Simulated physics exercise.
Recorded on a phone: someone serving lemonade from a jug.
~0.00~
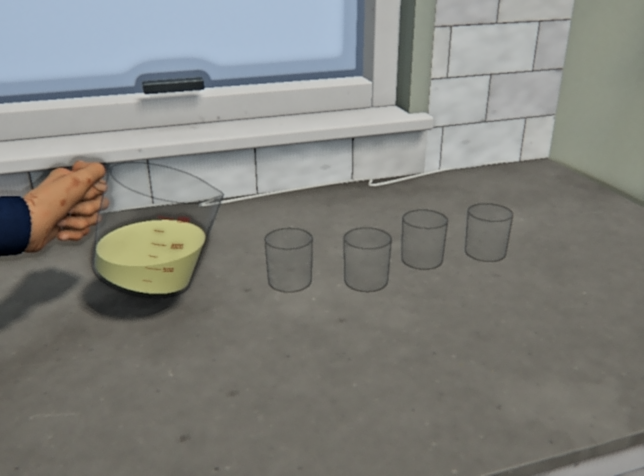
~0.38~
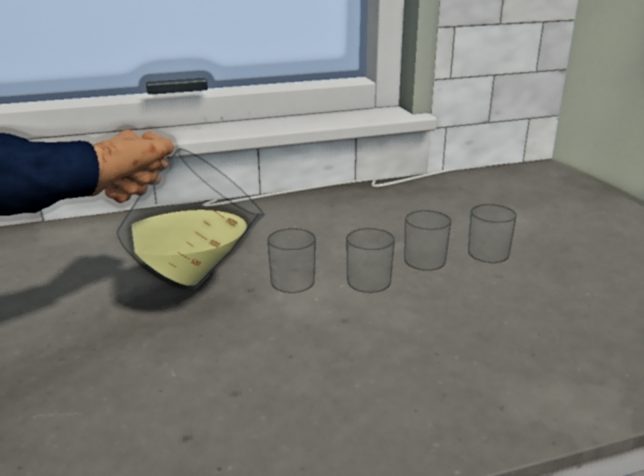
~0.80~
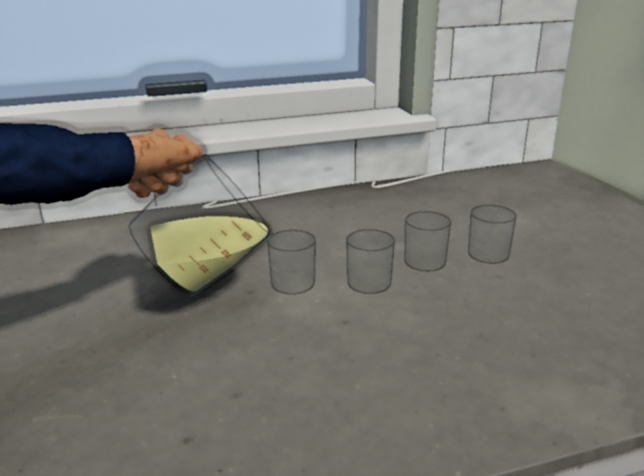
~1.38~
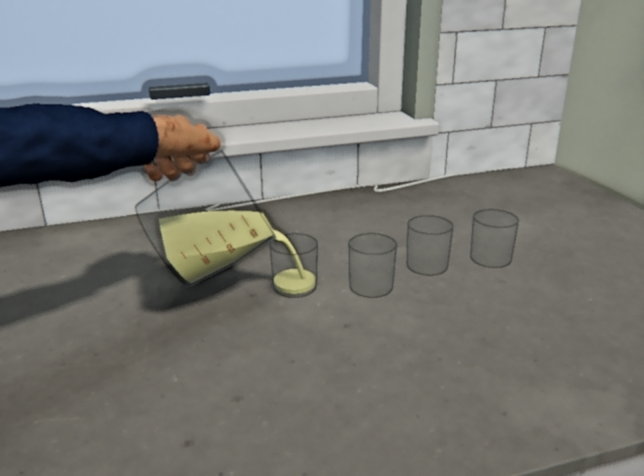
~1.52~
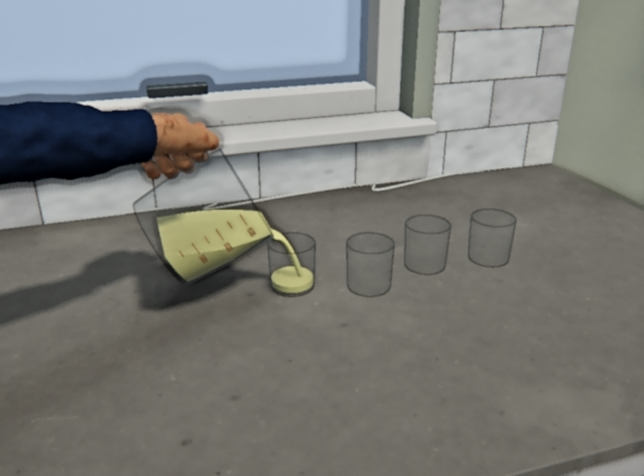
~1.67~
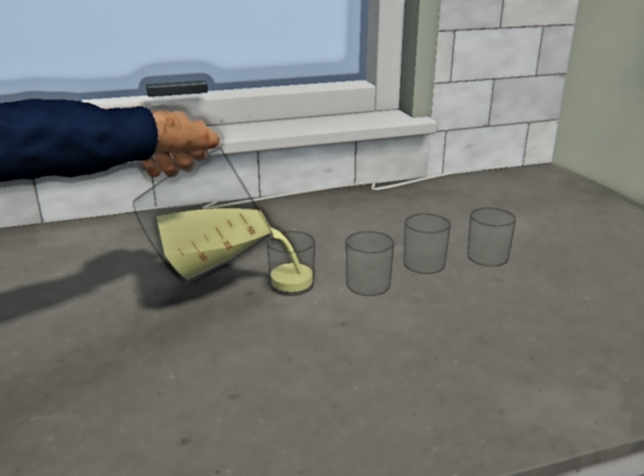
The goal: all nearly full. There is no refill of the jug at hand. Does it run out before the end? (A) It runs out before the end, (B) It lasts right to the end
It runs out before the end (A).
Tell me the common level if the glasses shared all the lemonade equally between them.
Around 70 per cent of the height.
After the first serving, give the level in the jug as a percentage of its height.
Around 20 per cent of its height.
After 2.9 s, the first is about half full.
After 7.9 s, the first is done and the jug has about two thirds of its load.
After 22.9 s, the jug is empty with two filled and the next at nearly all of a serving.
